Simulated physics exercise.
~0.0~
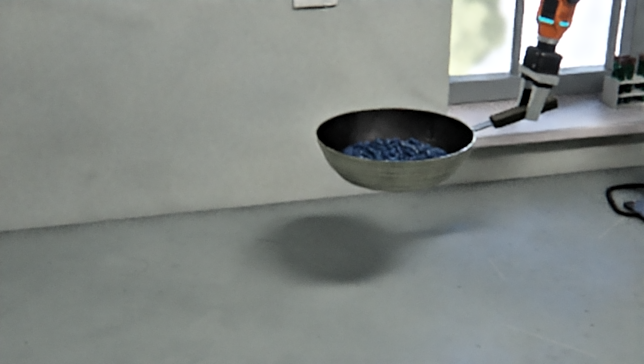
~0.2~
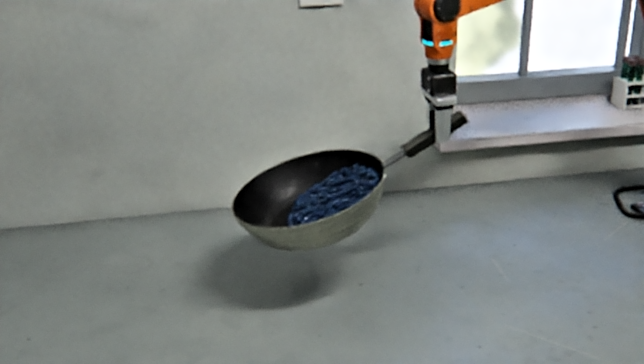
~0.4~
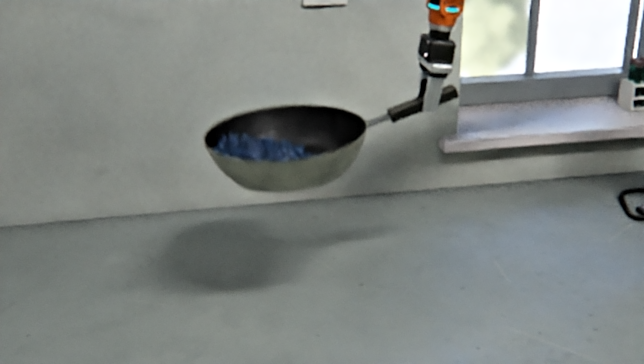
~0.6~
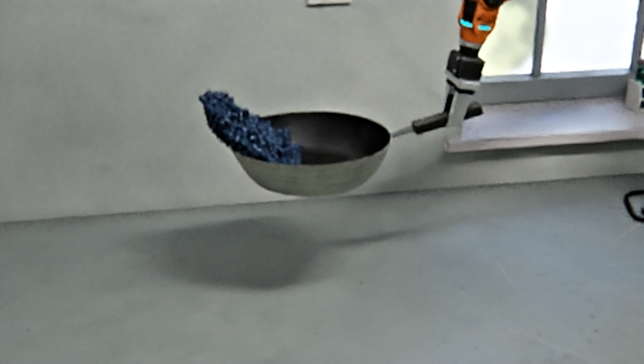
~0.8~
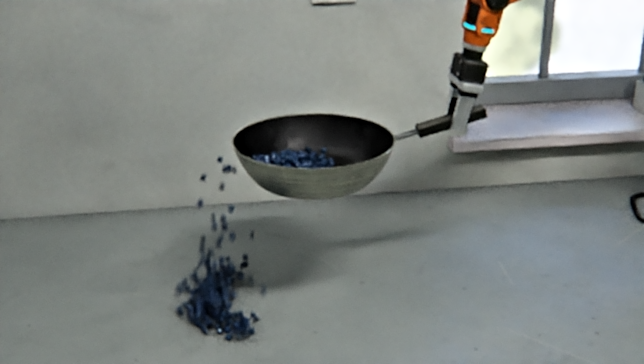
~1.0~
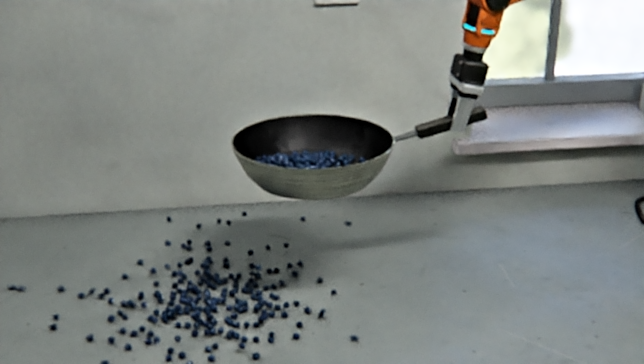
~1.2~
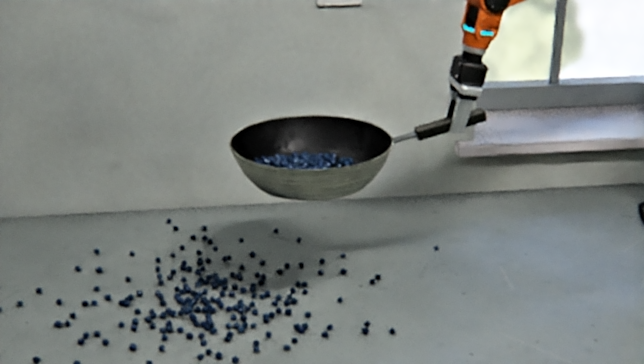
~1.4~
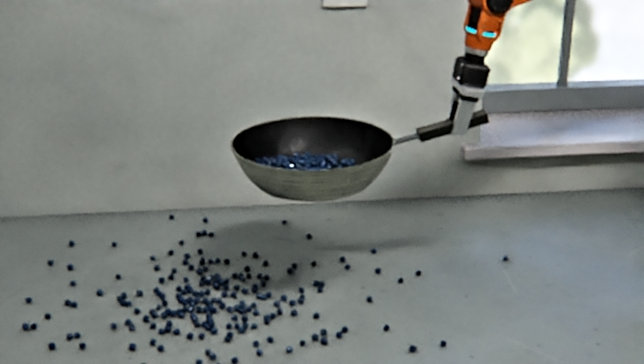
In a plain grey room with a window at the right, an orange robot arm holds a frying pan of small dark blue beads above the floor. The arm swings the pan left and down, tilting it, then lifts it and brings it level as the beads slide towards the far left side. As the pan shifts back slightly right, the beads surge up over the left rim in a thick clump. They drop to the floor and scatter widely. The pan hangs still, some beads left inside and a large share strewn below.
